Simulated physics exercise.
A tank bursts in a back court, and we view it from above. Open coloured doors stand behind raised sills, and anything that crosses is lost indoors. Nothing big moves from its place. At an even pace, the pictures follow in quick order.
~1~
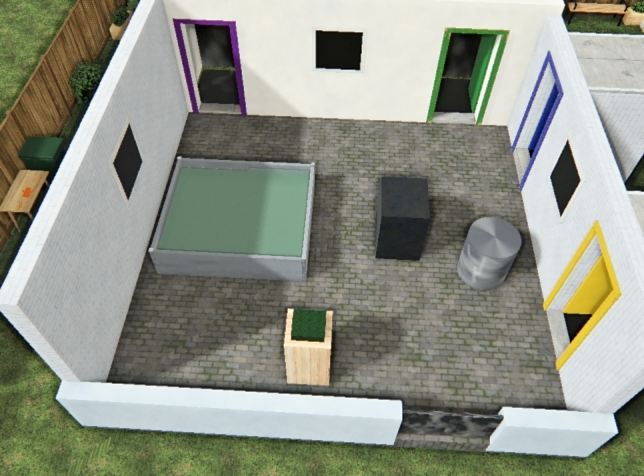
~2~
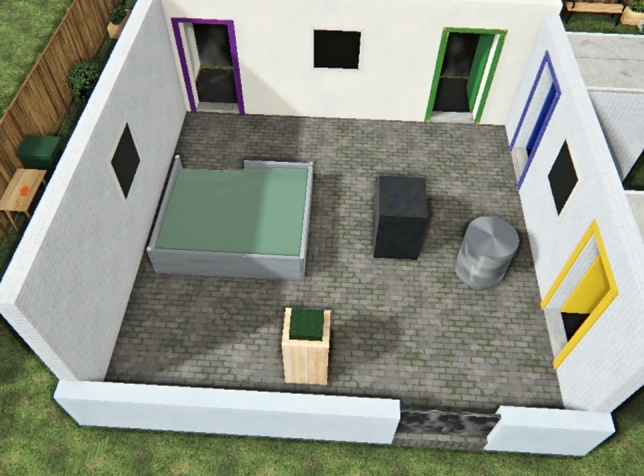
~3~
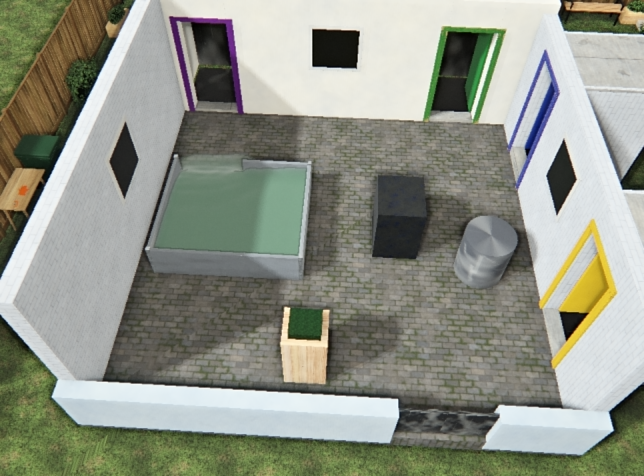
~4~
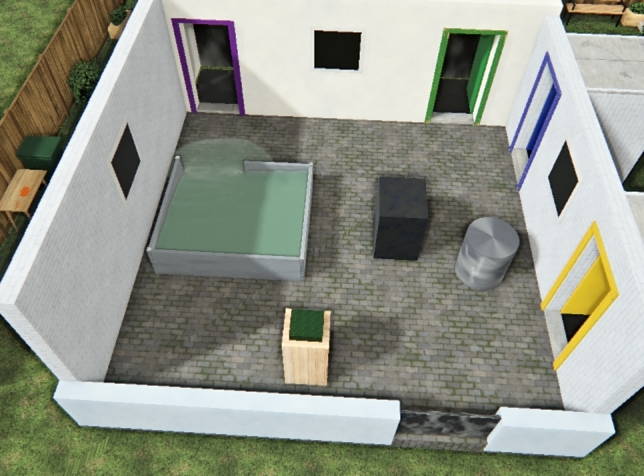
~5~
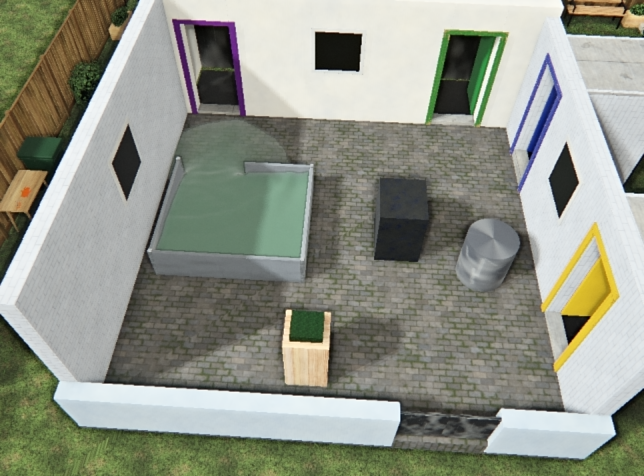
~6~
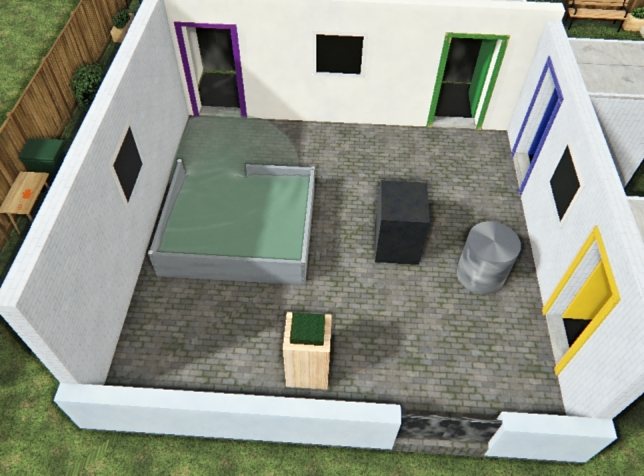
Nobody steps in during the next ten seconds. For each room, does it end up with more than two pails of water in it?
Room by room: The green door: No; the blue door: No; the yellow door: No; the purple door: Yes.
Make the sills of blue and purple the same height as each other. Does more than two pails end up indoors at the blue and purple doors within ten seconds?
My take is that the blue door overshoots the limit and the purple door overshoots the limit.
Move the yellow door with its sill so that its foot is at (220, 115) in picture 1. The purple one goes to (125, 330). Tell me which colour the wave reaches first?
I'd say the yellow door is reached first.
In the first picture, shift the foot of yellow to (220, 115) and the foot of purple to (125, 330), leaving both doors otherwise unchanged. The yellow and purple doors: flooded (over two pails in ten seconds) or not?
In that case the yellow door runs past it while the purple door keeps within it.
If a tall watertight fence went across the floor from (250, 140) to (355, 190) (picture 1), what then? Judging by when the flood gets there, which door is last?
The door marked yellow comes last.
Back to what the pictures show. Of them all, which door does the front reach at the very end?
Looks like the yellow-painted one.
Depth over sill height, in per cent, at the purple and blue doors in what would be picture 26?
The first is near 380 per cent, the second near 0 per cent.
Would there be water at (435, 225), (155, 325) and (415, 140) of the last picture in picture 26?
Result, as listed: Not wetted / not wetted / wetted.
A moment on, water covers 10 % of the floor; the green door not reached, the blue door not reached, the yellow door not reached, the purple door over two buckets in.
Next, water covers 15 % of the floor; the green door not reached, the blue door not reached, the yellow door not reached, the purple door far over two buckets in.
Then, water covers 30 % of the floor; the green door wet at the sill, nothing in, the blue door not reached, the yellow door not reached, the purple door far over two buckets in.
Later, water covers 50 % of the floor; the green door wet at the sill, nothing in, the blue door wet at the sill, nothing in, the yellow door not reached, the purple door far over two buckets in.
In the end, water covers 85 % of the floor; the green door wet at the sill, nothing in, the blue door wet at the sill, nothing in, the yellow door wet at the sill, nothing in, the purple door far over two buckets in.
